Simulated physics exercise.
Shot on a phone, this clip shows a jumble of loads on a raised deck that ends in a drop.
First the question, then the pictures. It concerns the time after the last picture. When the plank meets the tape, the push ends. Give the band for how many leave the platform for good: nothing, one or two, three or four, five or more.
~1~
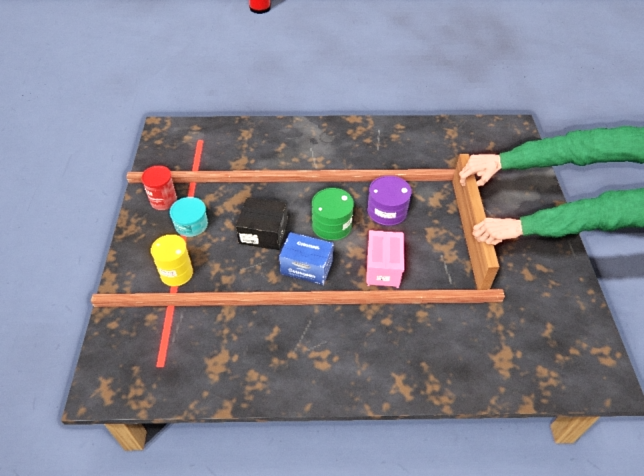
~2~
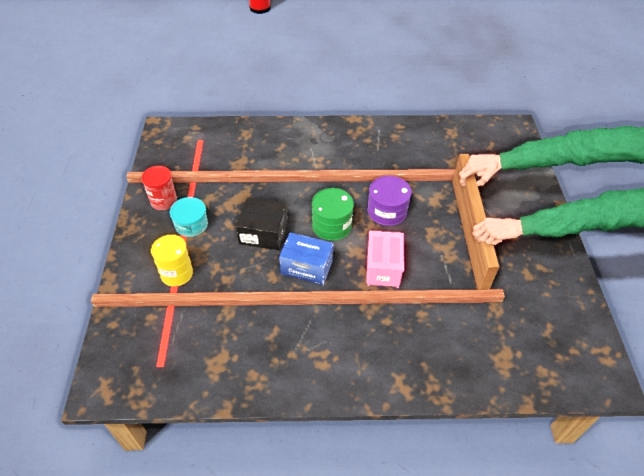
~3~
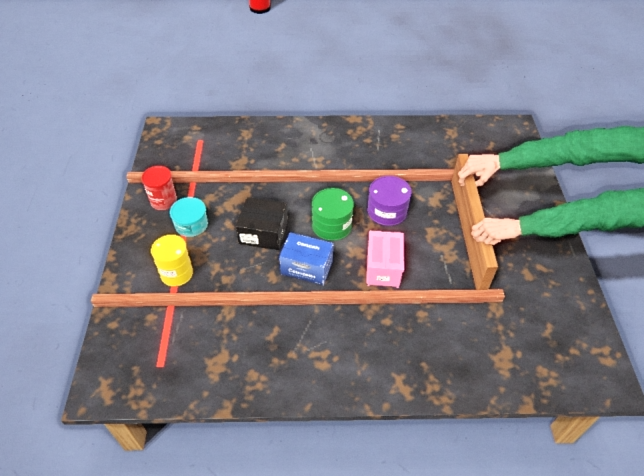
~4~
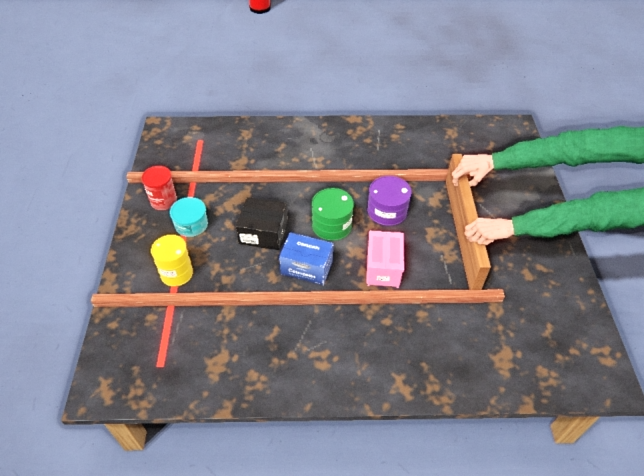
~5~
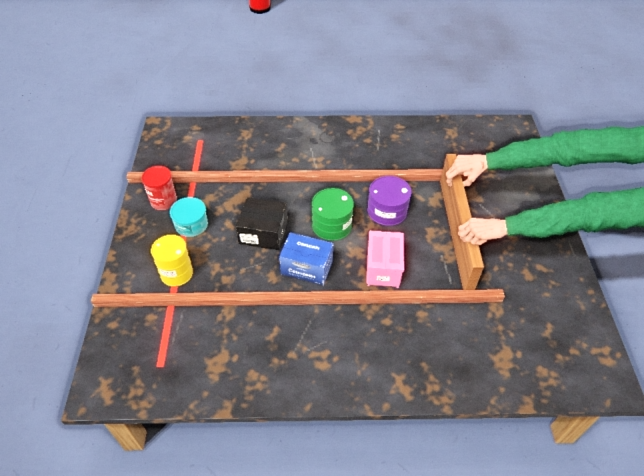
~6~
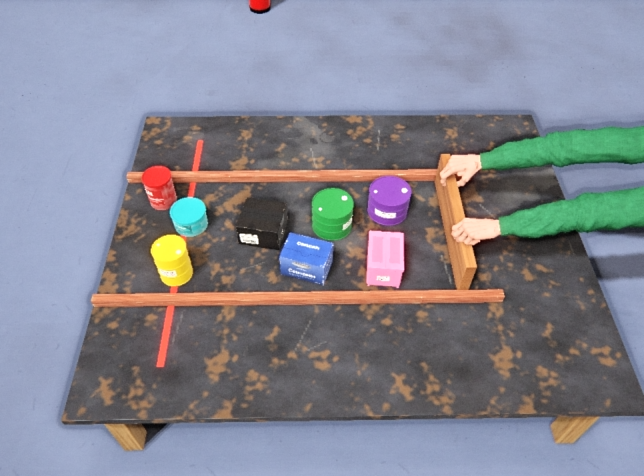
A single one or a pair drops off.
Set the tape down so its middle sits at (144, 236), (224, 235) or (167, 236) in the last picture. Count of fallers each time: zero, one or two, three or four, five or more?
One after another: More than four; none; either three or four.
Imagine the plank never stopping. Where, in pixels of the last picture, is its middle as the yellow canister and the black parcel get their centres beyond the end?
Roughly at (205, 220) and roughly at (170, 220).
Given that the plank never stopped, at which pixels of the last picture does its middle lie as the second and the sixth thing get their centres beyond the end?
The middle is near (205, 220) first and near (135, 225) after.
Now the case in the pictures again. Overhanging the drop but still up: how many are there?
The number would be 2.
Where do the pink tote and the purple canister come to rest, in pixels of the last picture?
Final positions - pink tote around (157, 266), purple canister around (166, 200).
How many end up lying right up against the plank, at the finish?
3 in contact.
Early on, none off yet; red pail at rest near (160, 189); yellow canister at rest near (173, 261); turquoise pail at rest near (190, 217).
Finally, the number that fall off is one or two; lost, turquoise pail and yellow canister.
